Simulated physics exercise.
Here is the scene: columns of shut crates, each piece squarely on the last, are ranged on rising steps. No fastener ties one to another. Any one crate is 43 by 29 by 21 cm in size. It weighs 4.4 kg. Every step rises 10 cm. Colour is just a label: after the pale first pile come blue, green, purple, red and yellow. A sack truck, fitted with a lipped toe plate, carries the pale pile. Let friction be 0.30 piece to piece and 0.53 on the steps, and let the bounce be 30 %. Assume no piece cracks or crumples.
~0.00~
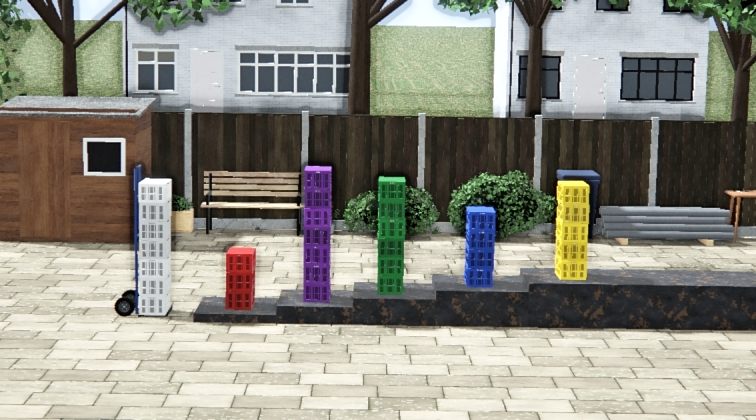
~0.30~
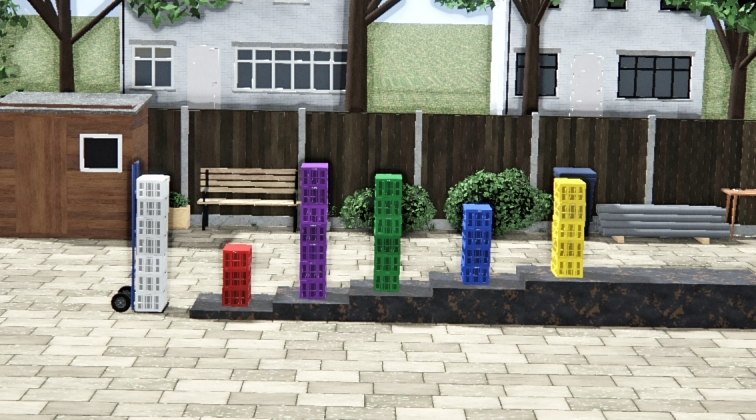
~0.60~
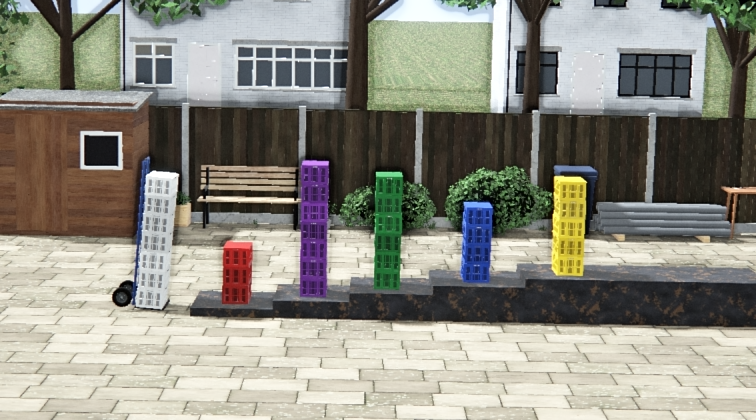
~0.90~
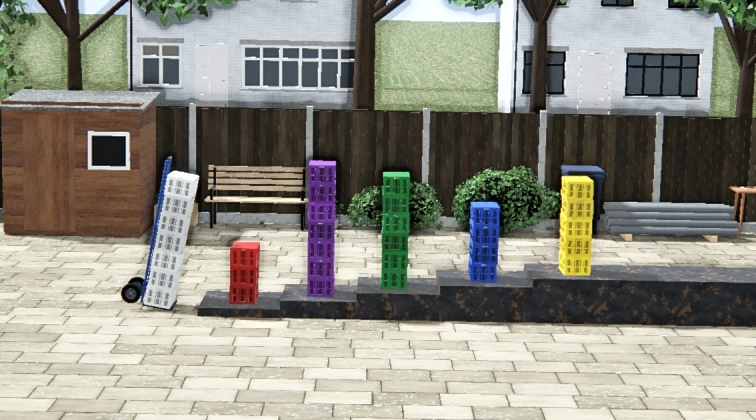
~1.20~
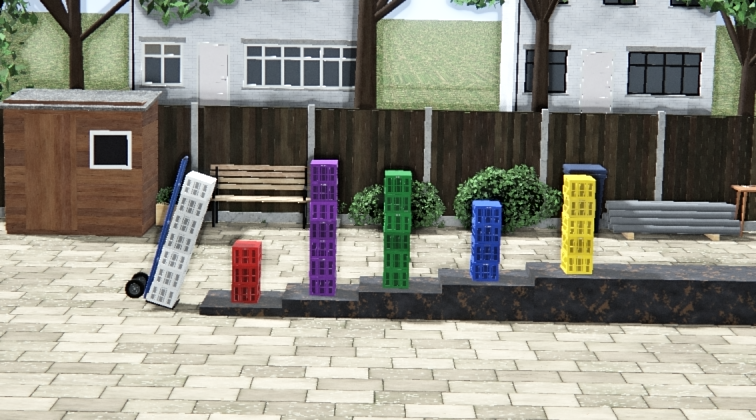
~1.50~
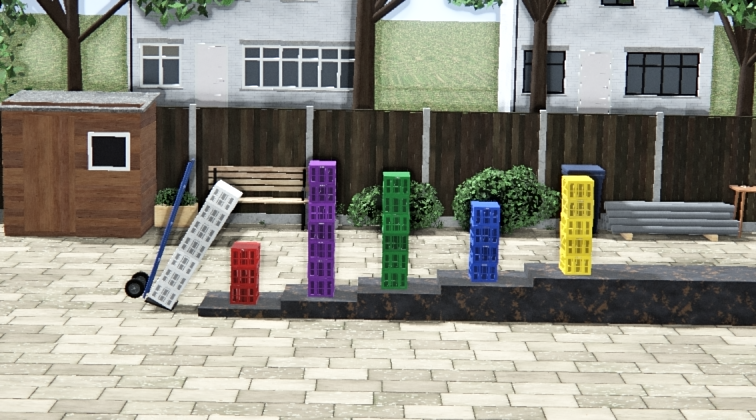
A white crate stack on a blue sack truck tilting rightward, then leaning away from the truck toward motionless coloured stacks on steps.
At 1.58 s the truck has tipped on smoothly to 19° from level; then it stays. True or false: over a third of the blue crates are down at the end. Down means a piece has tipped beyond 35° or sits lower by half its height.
False.
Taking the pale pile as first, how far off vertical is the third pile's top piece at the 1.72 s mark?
Roughly 0 degrees.
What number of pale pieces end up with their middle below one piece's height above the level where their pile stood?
For the pale pieces, I get 2.
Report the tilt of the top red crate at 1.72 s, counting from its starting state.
0°.
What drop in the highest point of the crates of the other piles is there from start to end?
About 0 cm.
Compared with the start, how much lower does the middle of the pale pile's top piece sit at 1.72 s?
Roughly 40 cm.
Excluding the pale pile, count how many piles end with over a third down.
1 altogether.
After 1.72 s, 7 of the pale pile down; none of the 4 blue crates down (0 of 25 in all colours); top blue crate unmoved; top red crate 37 mm from its place.
After 2.24 s, 6 of the pale pile down; none of the 4 blue crates down (0 of 25 in all colours); top blue crate unmoved; top red crate 30° from how it stood.
In the end (3.4 s), 6 of the pale pile down; none of the 4 blue crates down (2 of 25 in all colours); top blue crate unmoved; top red crate on its side. That is 0 per cent. From the last view, middles, top blue crate near (485, 214), top red crate near (299, 280).
